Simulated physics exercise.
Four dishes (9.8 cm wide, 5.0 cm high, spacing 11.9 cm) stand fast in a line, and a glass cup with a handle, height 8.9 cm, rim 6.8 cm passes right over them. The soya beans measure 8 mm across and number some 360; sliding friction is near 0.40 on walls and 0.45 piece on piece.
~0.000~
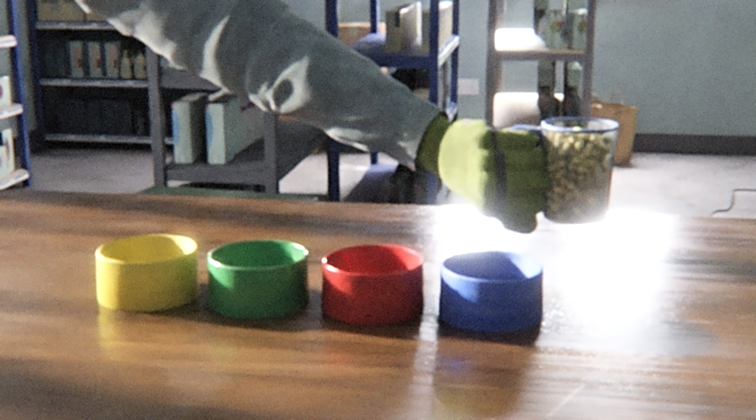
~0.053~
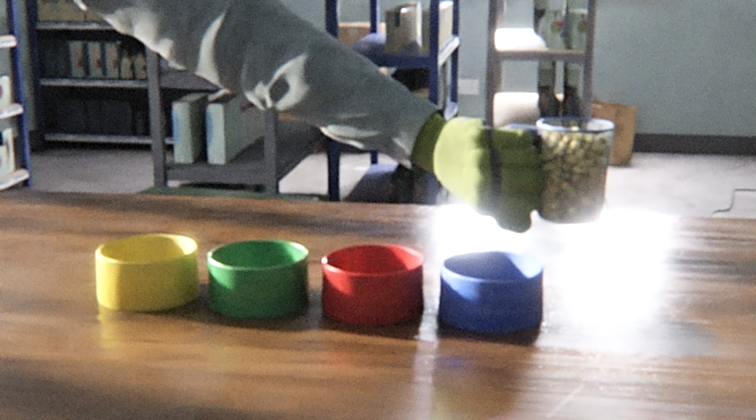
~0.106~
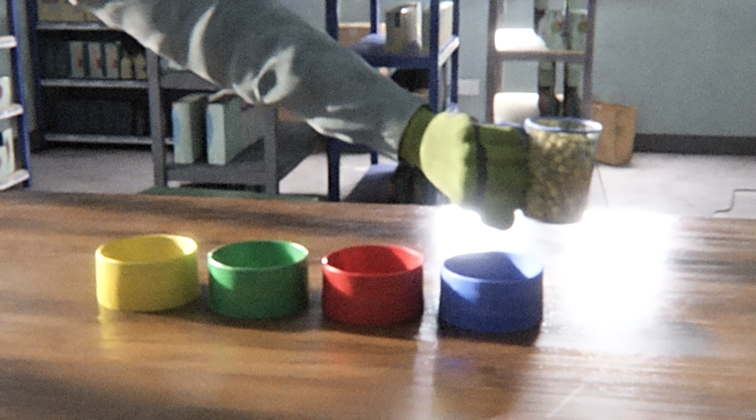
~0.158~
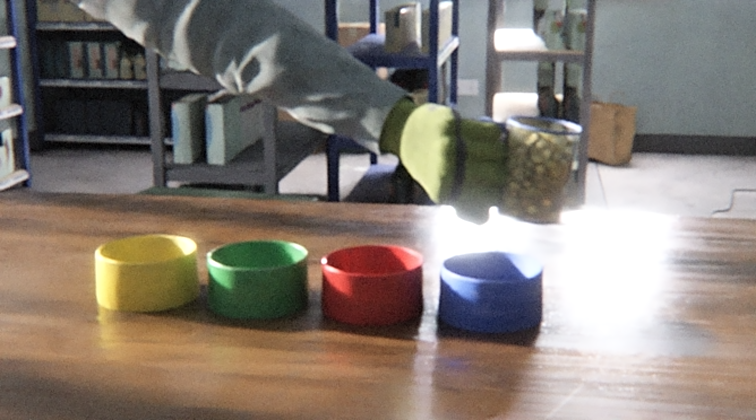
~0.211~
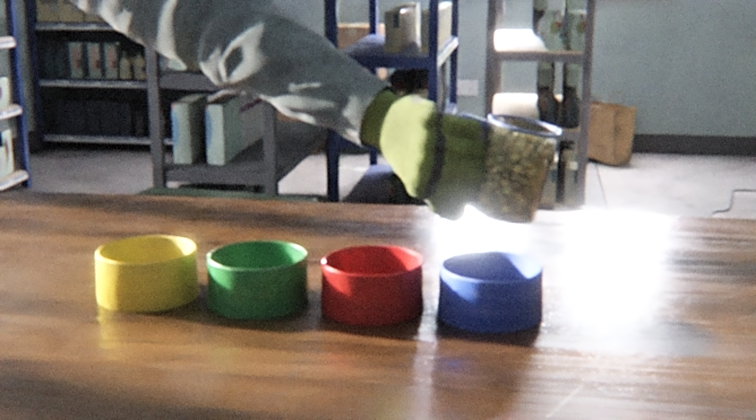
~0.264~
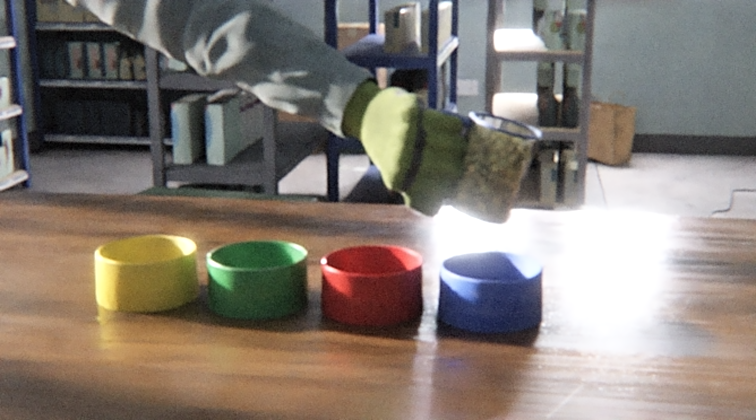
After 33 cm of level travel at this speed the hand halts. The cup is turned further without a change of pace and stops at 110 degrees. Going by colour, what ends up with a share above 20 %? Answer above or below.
Red below, blue below, green above, yellow below, counter above.
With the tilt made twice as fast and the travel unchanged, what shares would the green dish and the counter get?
Green 40; counter 40.
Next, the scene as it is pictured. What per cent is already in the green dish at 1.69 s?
Near 25 per cent so far.
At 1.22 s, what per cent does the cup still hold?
About 95 per cent.
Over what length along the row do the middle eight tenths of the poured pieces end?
About 11 cm.
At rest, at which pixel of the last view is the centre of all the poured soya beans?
At about (295, 294).
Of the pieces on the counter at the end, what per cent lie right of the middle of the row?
Some 50 per cent.
After 0.84 s, tilt 60 degrees; cup holds 100 %.
After 1.22 s, tilt 90 degrees; cup holds 95 %.
After 1.69 s, tilt 110 degrees; cup holds 35 %, red 5 %, green 25 %.
By 2.8 s all is still; red 5 %, blue 0 %, green 45 %, yellow 0 %, counter 50 %.
